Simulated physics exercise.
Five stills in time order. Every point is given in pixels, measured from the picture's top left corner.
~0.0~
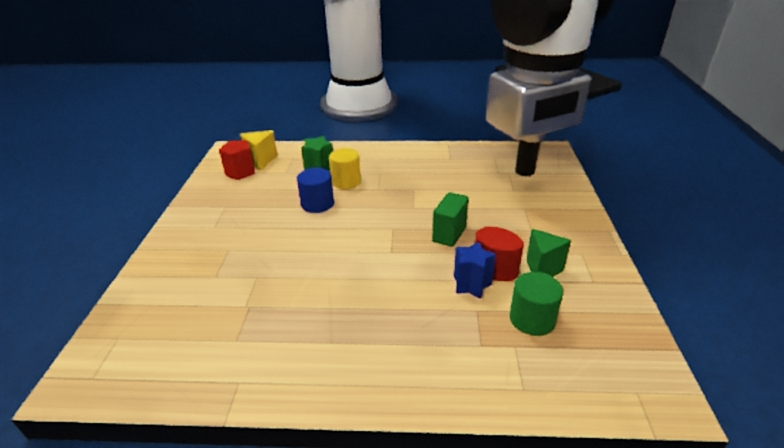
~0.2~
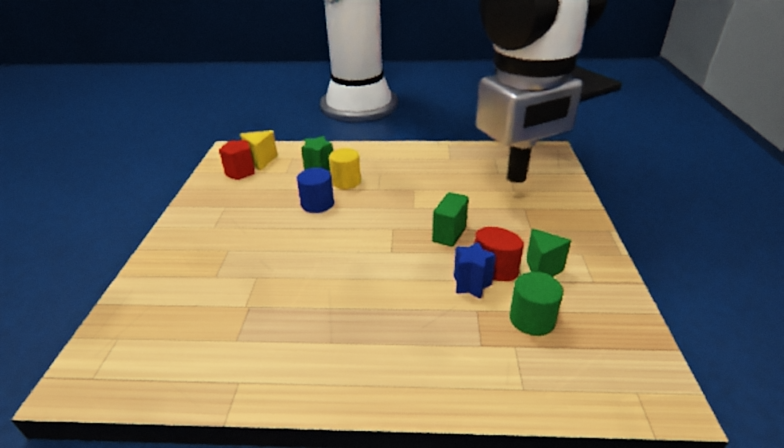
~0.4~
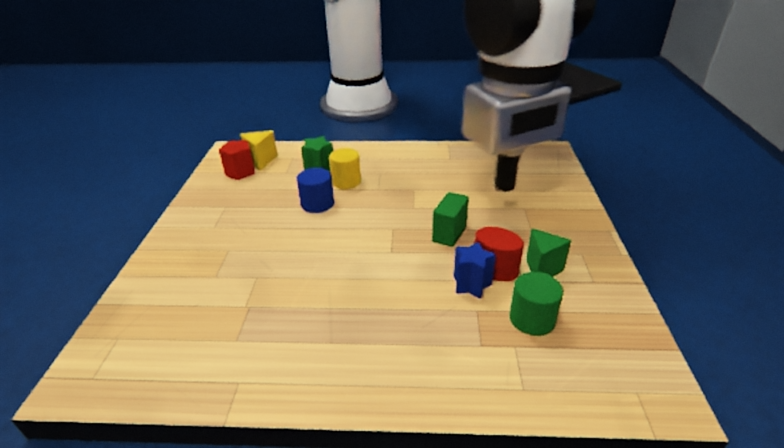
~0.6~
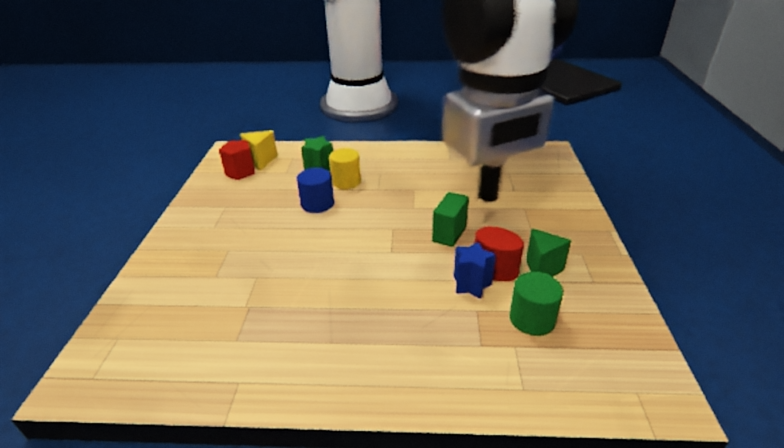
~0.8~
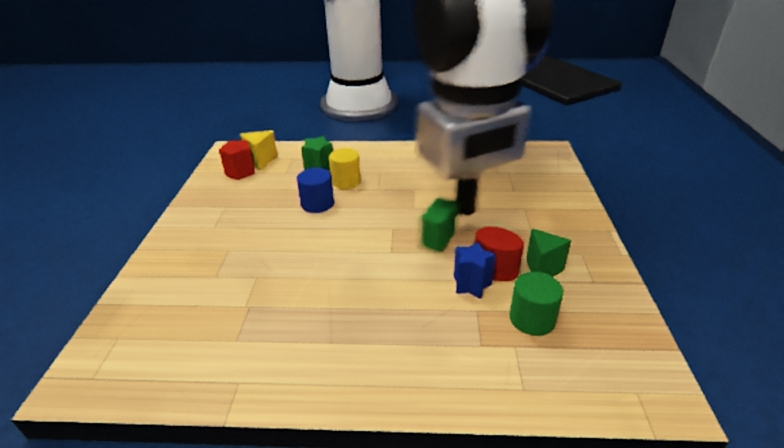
On a wooden board, a robot arm's dark rod moves left and nearer, nudging a green oblong block slightly left.
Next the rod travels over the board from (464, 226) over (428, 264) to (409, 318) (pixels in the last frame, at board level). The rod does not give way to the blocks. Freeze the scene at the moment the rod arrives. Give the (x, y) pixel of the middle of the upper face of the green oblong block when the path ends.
It is going to be at (390, 234).
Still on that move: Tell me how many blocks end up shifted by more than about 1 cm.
I'm going with one.
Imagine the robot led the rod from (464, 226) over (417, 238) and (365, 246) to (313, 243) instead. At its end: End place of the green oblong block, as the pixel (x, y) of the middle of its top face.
At the end it should sit near (377, 234).
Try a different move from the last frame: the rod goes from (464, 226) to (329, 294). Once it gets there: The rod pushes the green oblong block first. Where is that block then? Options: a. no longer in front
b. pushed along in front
Choice b: Pushed along in front.
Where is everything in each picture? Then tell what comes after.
In the first frame, lower end of the rod at (525, 172), tops of blocks, green oblong block at (451, 203), blue star block at (475, 254).
In the second frame, rod at (517, 178), blocks as before.
In the third frame, rod at (505, 187), blocks as before.
In the fourth frame, rod at (488, 197), blocks as before.
In the fifth frame, rod at (465, 210), green oblong block at (440, 209), blue star block at (475, 254).
On the path given first. One third of the way, rod at (439, 233); green oblong block at (405, 225), turned 30° clockwise.
Two thirds of the way, rod at (419, 263); green oblong block at (390, 234), turned 80° clockwise.
At the end, rod at (409, 300); green oblong block at (390, 234), turned 80° clockwise; blue star block not moved.
